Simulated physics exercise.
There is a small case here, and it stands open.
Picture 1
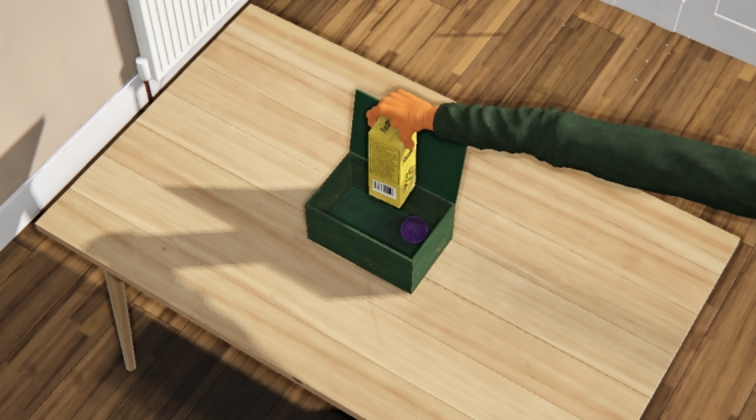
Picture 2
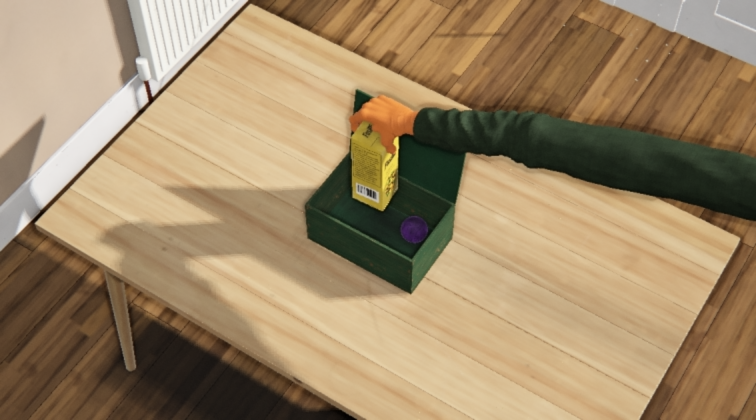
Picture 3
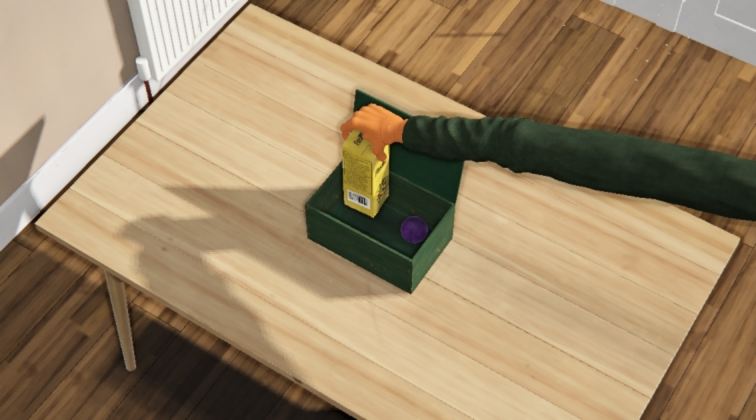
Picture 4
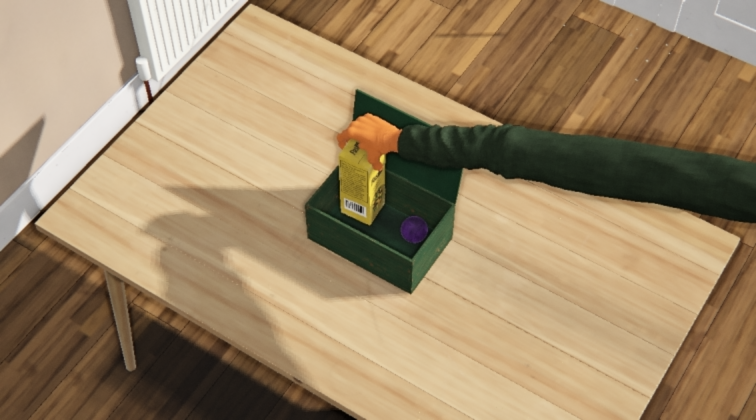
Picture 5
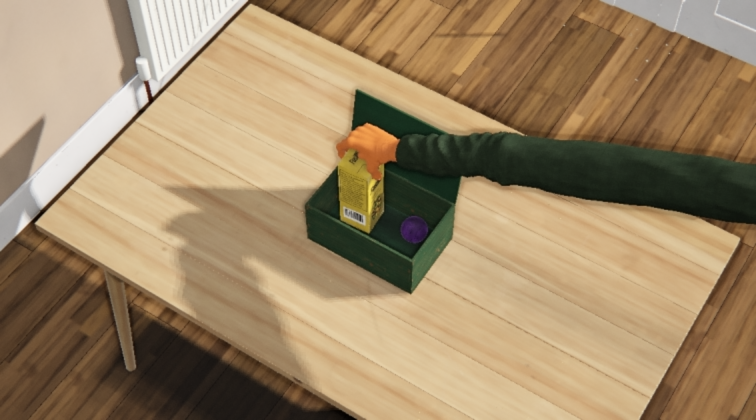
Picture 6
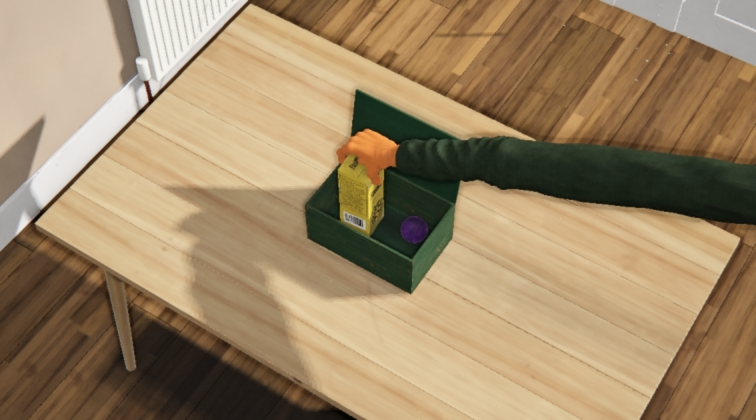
A yellow carton, gripped from above by an orange-gloved hand with a dark green sleeve, moves slightly left and down into an open green case on a wooden table, beside a purple ball that stays still.
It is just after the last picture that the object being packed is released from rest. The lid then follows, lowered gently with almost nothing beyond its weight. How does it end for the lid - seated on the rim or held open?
For the lid it ends held open.
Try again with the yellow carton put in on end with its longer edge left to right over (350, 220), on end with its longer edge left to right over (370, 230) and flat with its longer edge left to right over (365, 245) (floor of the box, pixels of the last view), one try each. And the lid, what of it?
First try leaves it partly open, second try leaves it partly open, third try leaves it shut.
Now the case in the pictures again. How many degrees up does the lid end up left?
The lid sits around 35° above the rim.
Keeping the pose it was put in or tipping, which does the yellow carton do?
The yellow carton ends up leaning.
Then, 1.20 s on from there, lid starting down.
Then, 1.60 s on from there, lid 62° above the rim.
Then, 2.00 s on from there, lid 43° above the rim; yellow carton turned 17° from how it was put near (353, 204).
Then, 2.50 s on from there, lid 34° above the rim; yellow carton turned 29° from how it was put near (350, 209).
In the end, lid 34° above the rim; moved from the start, yellow carton; purple ball unmoved. At the end, from the last picture's camera, yellow carton near (350, 209).
